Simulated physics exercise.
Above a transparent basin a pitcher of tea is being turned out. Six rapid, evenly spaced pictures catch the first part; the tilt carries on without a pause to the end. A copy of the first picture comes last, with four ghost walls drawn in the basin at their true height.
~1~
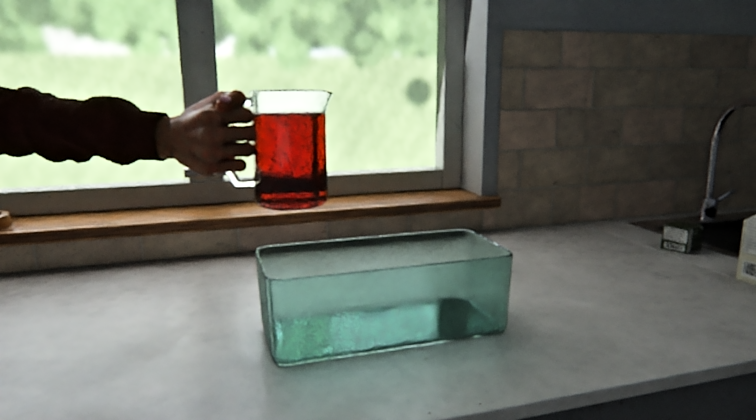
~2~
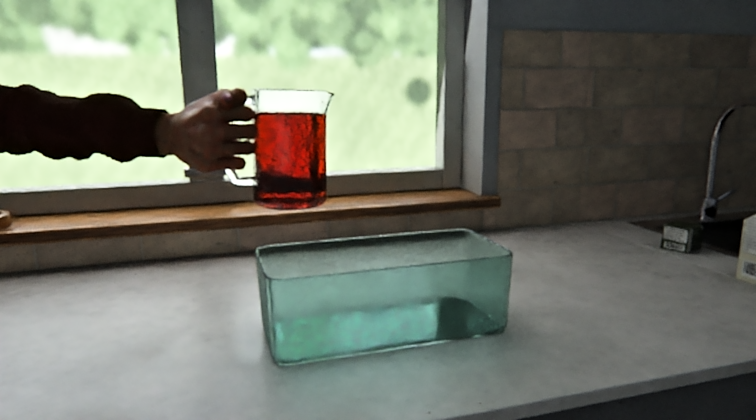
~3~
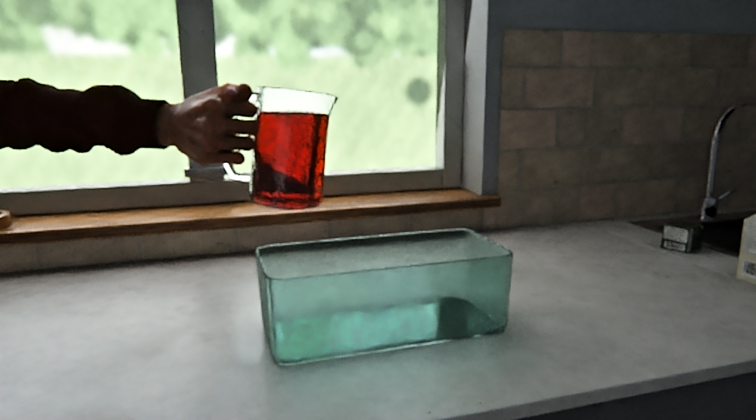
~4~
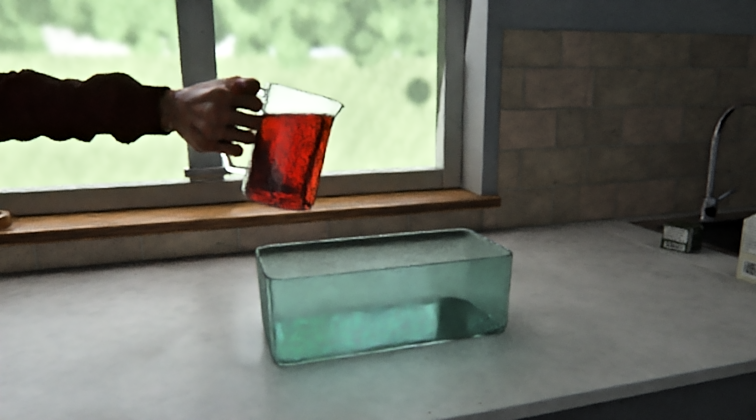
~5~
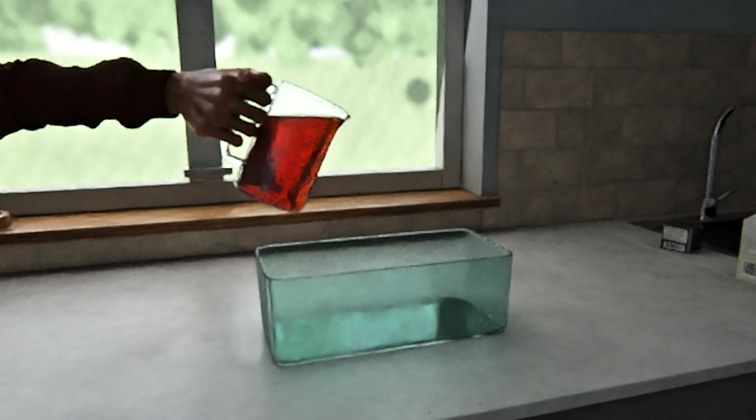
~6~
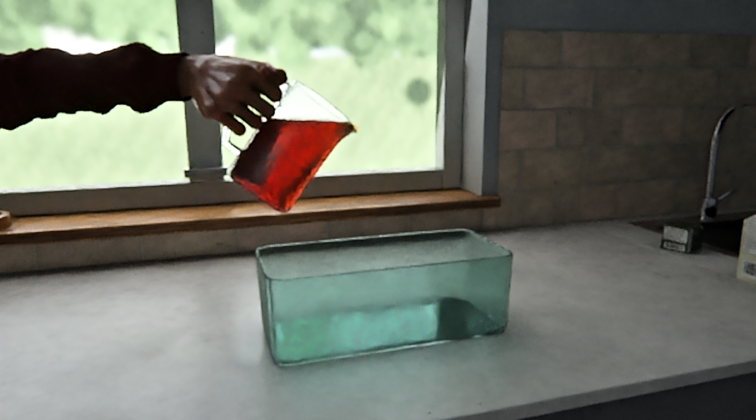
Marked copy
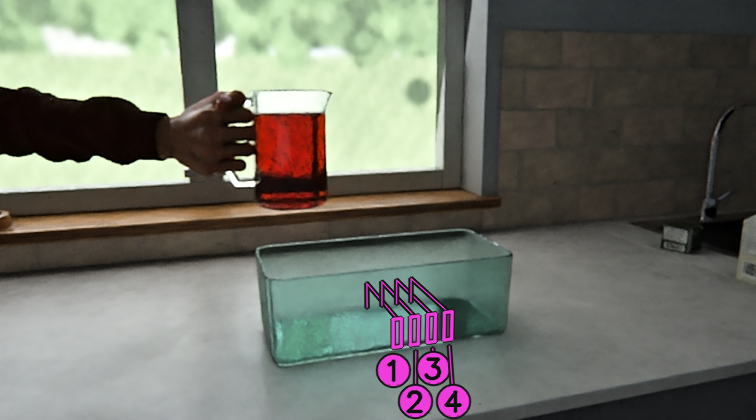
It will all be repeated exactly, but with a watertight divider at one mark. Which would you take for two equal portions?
I would pick place 3.
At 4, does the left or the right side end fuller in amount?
The left side.
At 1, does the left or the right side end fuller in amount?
More ends on the right.
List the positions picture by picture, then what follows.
In the first picture, upright, lip at (330, 93); basin from (272, 364) to (505, 330); nothing has left yet.
In the second picture, upright, lip at (332, 94); nothing has left yet.
In the third picture, tipped about 7°, lip at (337, 98); nothing has left yet.
In the fourth picture, tipped about 15°, lip at (343, 105); nothing has left yet.
In the fifth picture, tipped about 26°, lip at (349, 116); nothing has left yet.
In the sixth picture, tipped about 38°, lip at (354, 130); nothing has left yet.
On the marked copy, 1 at (398, 353); 2 at (415, 350); 3 at (432, 348); 4 at (449, 345).
With 1, about 5 % ends left of the wall and 94 % right of it.
With 2, about 12 % ends left of the wall and 87 % right of it.
With 3, about 56 % ends left of the wall and 42 % right of it.
With 4, about 92 % ends left of the wall and 5 % right of it; 3 % is lost outside.
